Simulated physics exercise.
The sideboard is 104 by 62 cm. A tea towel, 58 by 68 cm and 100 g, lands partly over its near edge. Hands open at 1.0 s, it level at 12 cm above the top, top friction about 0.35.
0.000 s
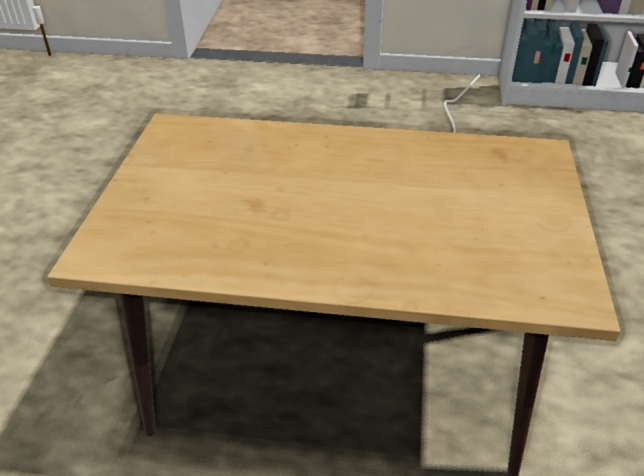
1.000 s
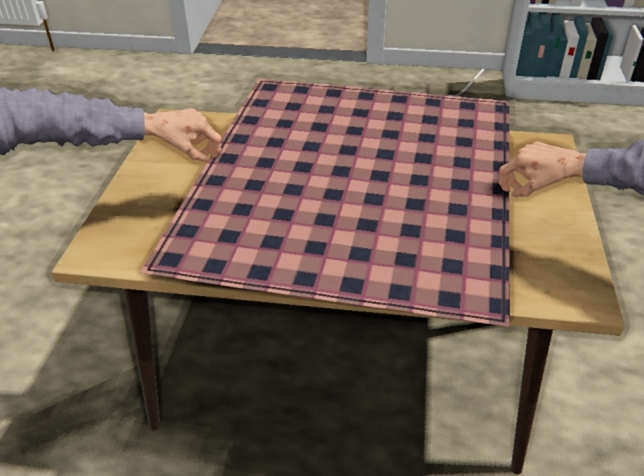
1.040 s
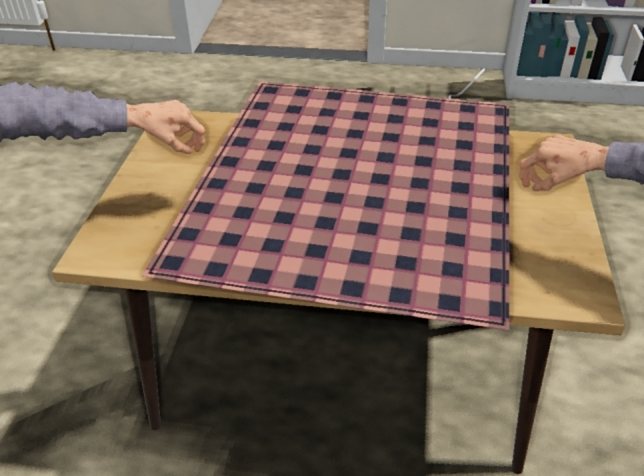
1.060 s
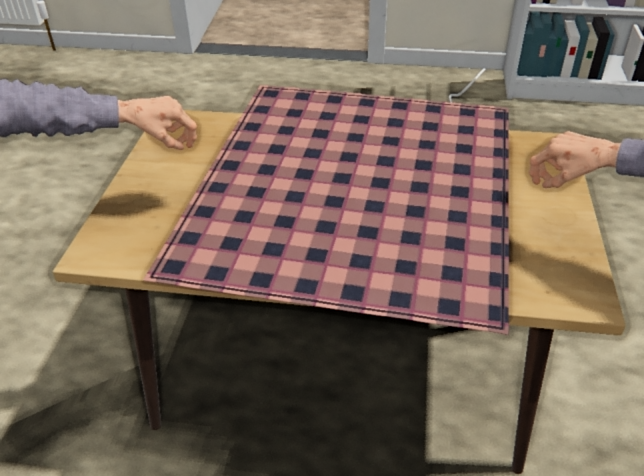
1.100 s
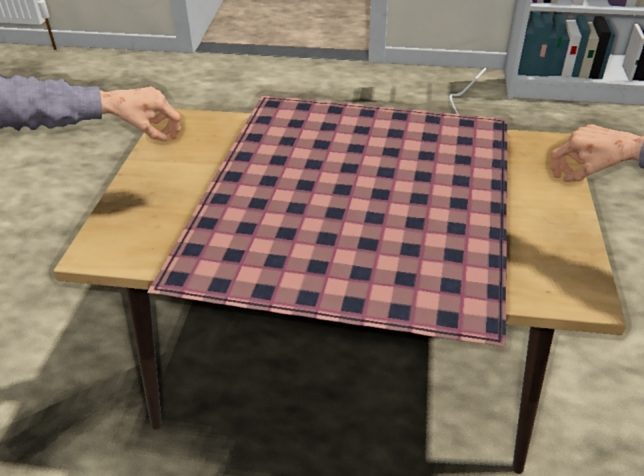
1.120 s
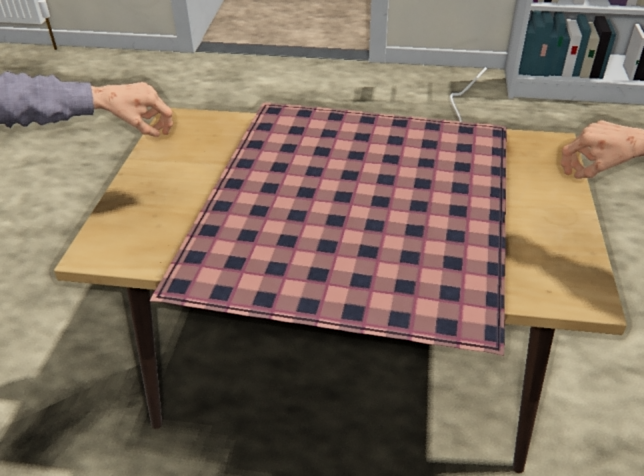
A pink and navy checked tea towel appeared over a bare wooden table, held between two hands that let go and drew apart as the cloth slid slightly toward the near edge, overhanging it.
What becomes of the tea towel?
Still there.
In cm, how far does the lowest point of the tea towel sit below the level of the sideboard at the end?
16 cm or so.
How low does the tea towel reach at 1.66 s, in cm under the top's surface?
At that moment it reaches about 12 cm below the top.
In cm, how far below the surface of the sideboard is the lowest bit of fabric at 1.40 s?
6 cm.
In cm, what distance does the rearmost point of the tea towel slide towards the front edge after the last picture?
Forward creep to rest: Approx. 1 cm.
After 1.4 s, 80 % of the tea towel is still over the top.
After 1.7 s, 80 % of the tea towel is still over the top.
After 1.9 s, 80 % of the tea towel is still over the top.
After 2.2 s, 80 % of the tea towel is still over the top.
After 4.4 s, 80 % of the tea towel is still over the top.
